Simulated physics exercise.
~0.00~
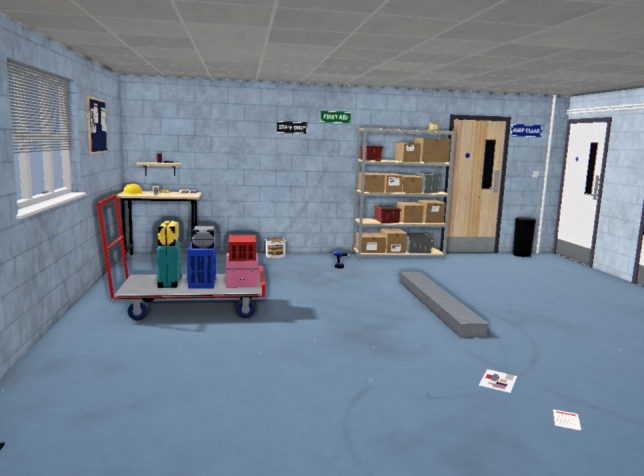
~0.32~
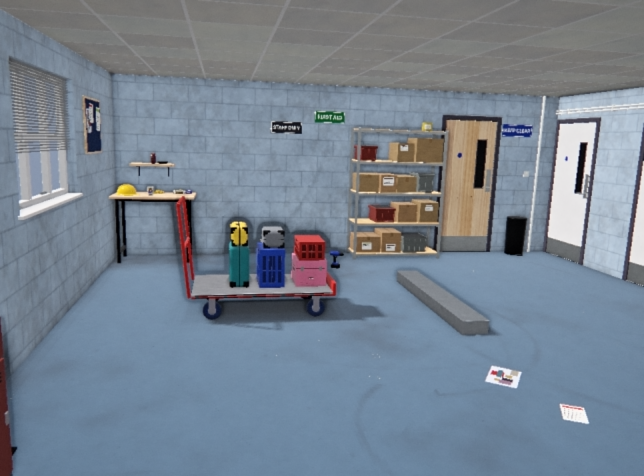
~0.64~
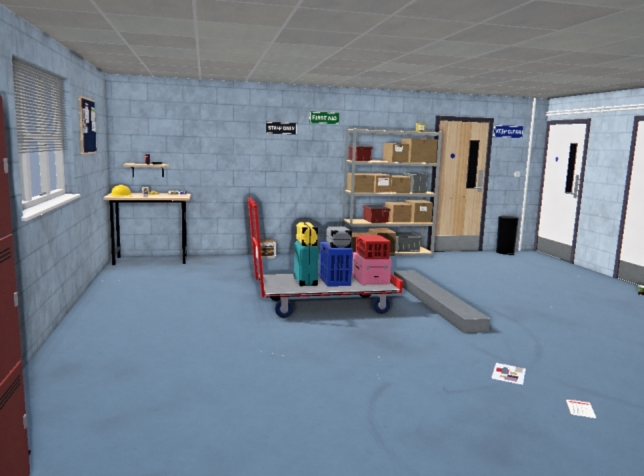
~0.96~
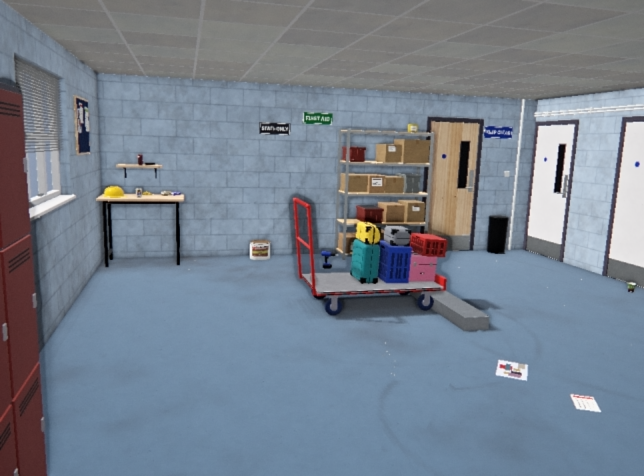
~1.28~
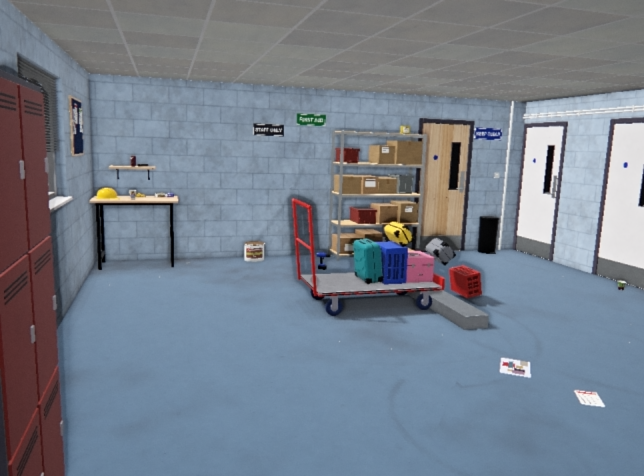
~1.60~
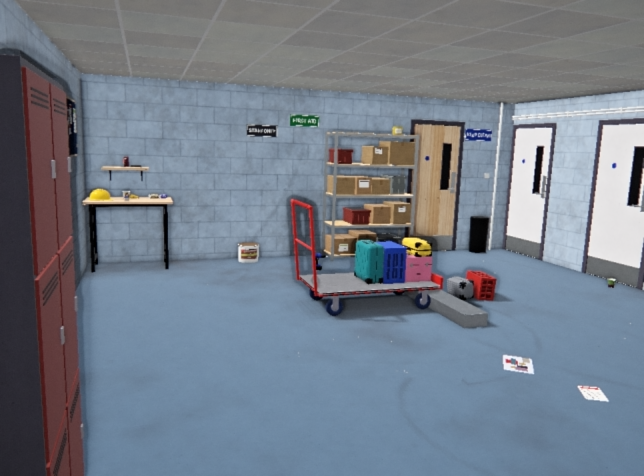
A trolley loaded with cases and crates rolled right across a blue-floored room and stopped at a low step, where the red crate and a grey case tumbled over onto the floor while the yellow case tipped over but stayed aboard.
